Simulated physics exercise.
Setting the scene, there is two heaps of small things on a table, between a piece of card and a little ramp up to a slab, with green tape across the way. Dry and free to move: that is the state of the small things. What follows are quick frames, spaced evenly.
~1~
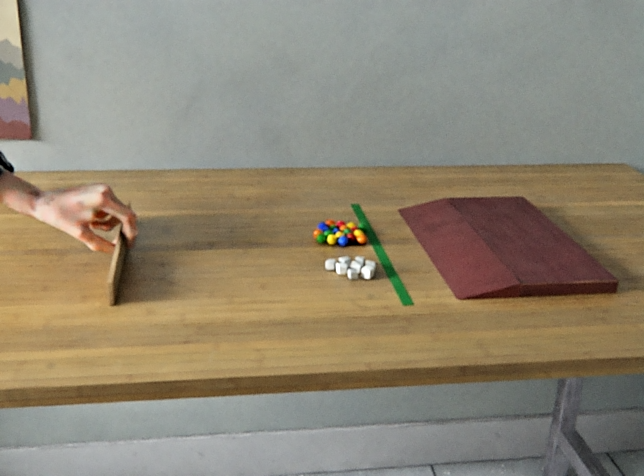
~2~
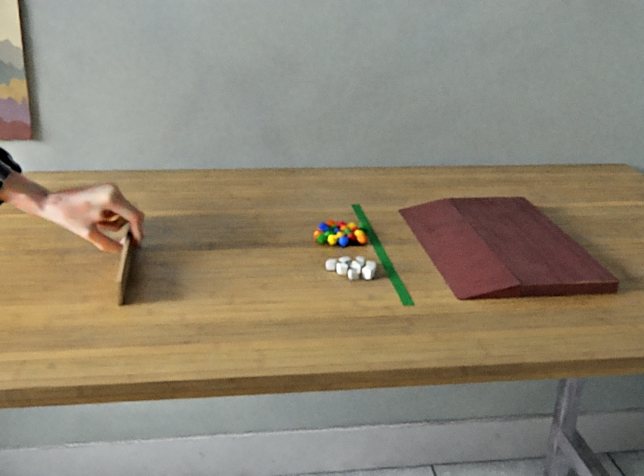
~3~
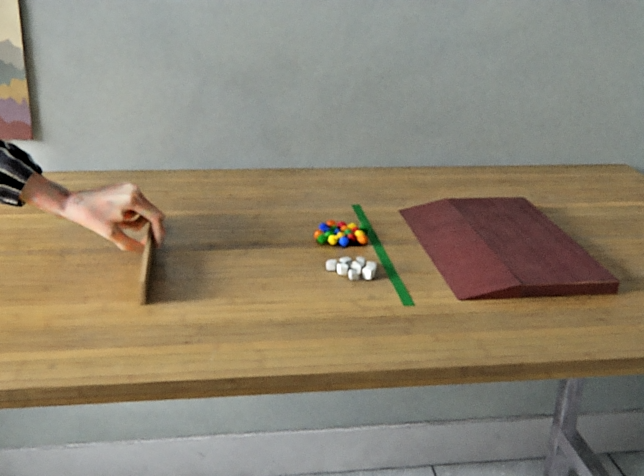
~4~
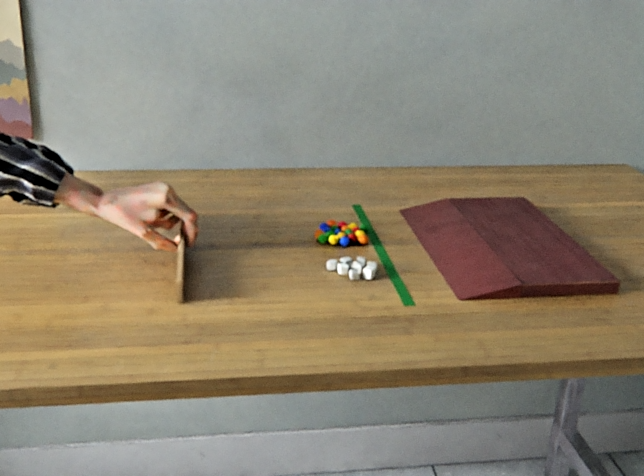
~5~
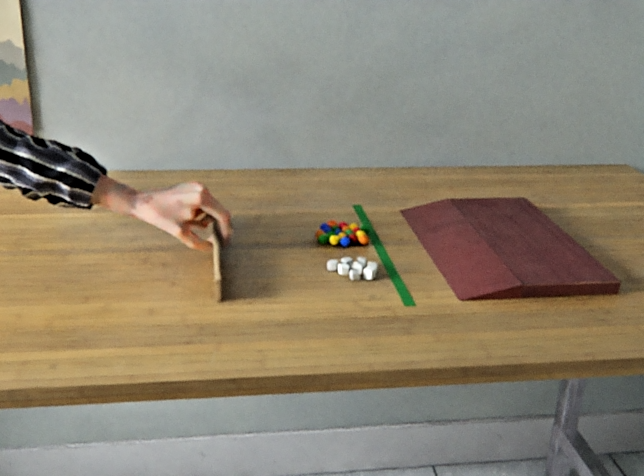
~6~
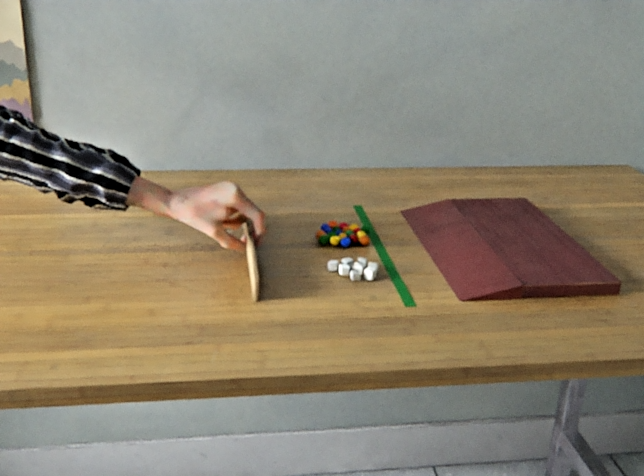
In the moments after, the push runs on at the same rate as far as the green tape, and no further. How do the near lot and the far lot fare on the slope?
As it turns out, the near lot cannot climb the slope and the Far lot clears the top, partly.
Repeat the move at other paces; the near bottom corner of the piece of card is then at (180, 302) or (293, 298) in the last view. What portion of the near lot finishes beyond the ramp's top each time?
Roughly 0 percent in the first try and roughly 0 percent in the second.
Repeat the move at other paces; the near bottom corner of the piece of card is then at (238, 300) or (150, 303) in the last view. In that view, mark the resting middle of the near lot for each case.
(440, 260), then (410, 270).
Then, 0.14 s on from there, piece of card still moving, near (328, 232); near lot the whole lot short of the ramp; far lot the whole lot short of the ramp.
Then, 0.30 s on from there, piece of card stopped at the green tape; near lot a little on the ramp, the bulk short of the ramp; far lot near a quarter on the ramp, the bulk short of the ramp.
Then, 0.58 s on from there, piece of card stopped at the green tape; near lot near a quarter on the ramp, the bulk short of the ramp; far lot near half past the top, near half on the ramp.
In the end, piece of card stopped at the green tape; near lot none at all past the top, near a quarter on the ramp, the bulk short of the ramp; far lot the bulk past the top, a little on the ramp, near a quarter short of the ramp.
